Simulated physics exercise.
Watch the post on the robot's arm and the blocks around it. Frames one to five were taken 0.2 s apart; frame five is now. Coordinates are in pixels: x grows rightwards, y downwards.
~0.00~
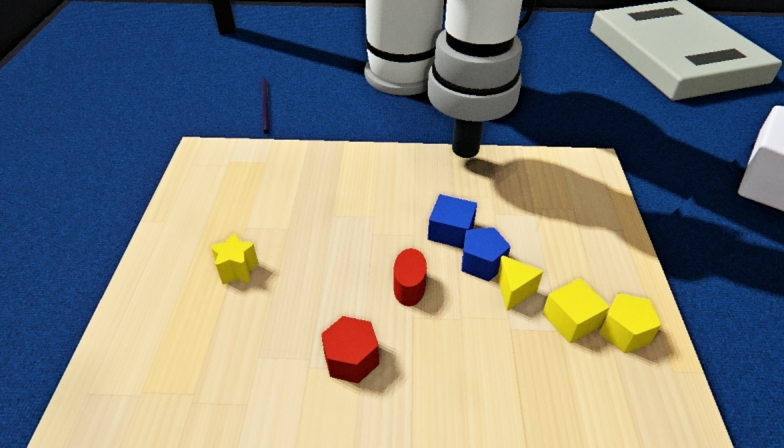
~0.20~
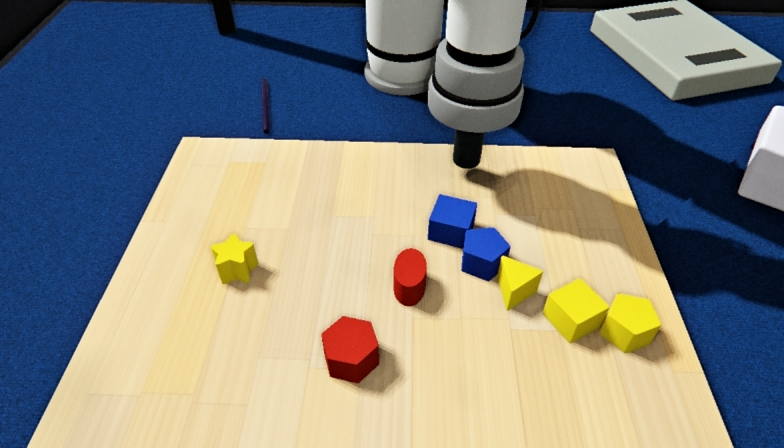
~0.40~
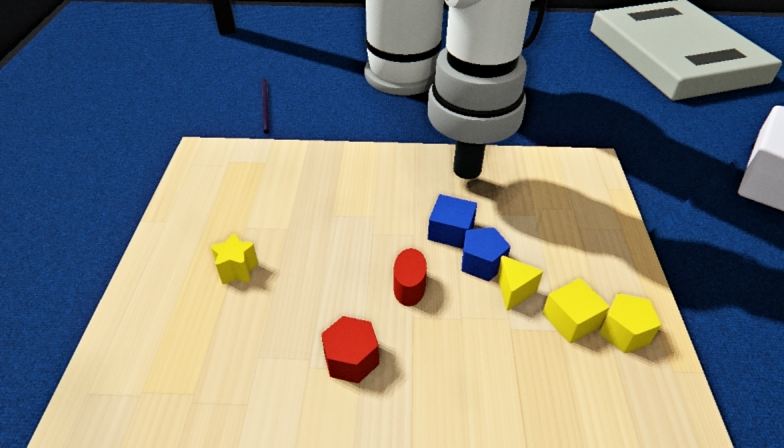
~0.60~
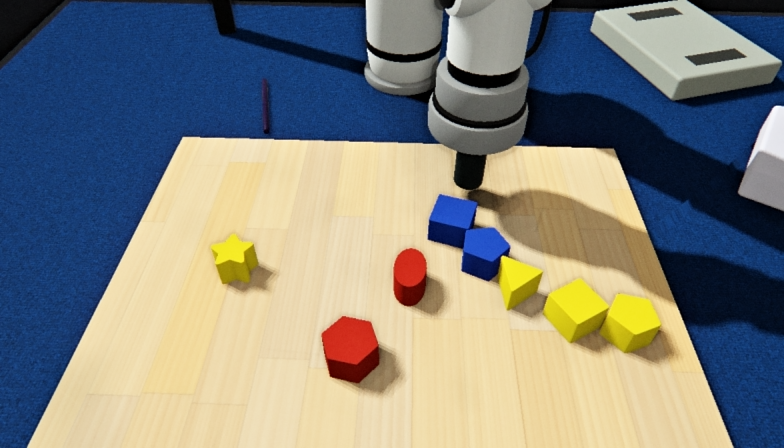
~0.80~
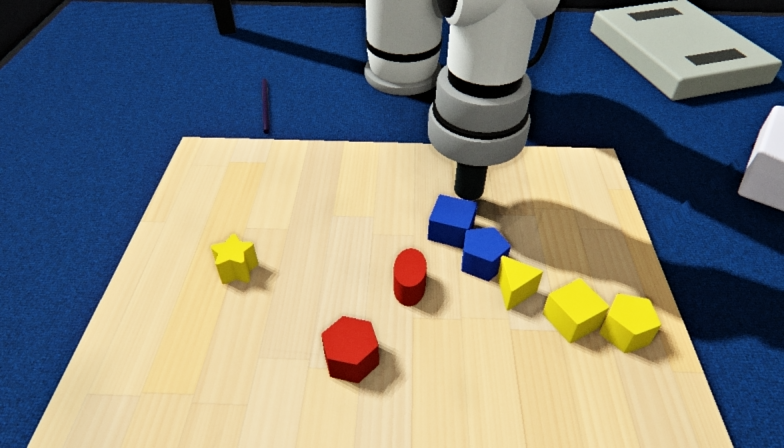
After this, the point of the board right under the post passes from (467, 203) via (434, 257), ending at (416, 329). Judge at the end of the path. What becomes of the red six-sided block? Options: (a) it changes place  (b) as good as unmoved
It's a.
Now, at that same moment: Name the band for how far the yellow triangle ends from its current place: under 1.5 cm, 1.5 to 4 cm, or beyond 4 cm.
Its displacement is below 1.5 cm.
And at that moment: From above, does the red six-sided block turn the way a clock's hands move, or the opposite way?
Rotates clockwise.
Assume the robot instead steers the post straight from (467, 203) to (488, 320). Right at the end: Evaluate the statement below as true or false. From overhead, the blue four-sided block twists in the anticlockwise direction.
It is false.
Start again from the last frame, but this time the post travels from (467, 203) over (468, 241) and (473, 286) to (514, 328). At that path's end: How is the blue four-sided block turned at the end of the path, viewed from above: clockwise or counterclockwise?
If we look at it from overhead, the blue four-sided block pivots clockwise.
What follows on the original path. One third of the way, post (447, 227); red oval (408, 269); blue four-sided block (430, 241); blue pentagon (484, 247), turned 25° anticlockwise.
Two thirds of the way, post (424, 267); red six-sided block (346, 345); red oval (374, 311), turned 40° anticlockwise; blue four-sided block (396, 280), turned 35° clockwise; blue pentagon (484, 247), turned 25° anticlockwise.
At the end, post (417, 319); red six-sided block (305, 382), turned 50° clockwise; red oval (349, 363), turned 25° anticlockwise; blue four-sided block (382, 331), turned 45° clockwise; blue pentagon (484, 247), turned 25° anticlockwise; yellow triangle unmoved.
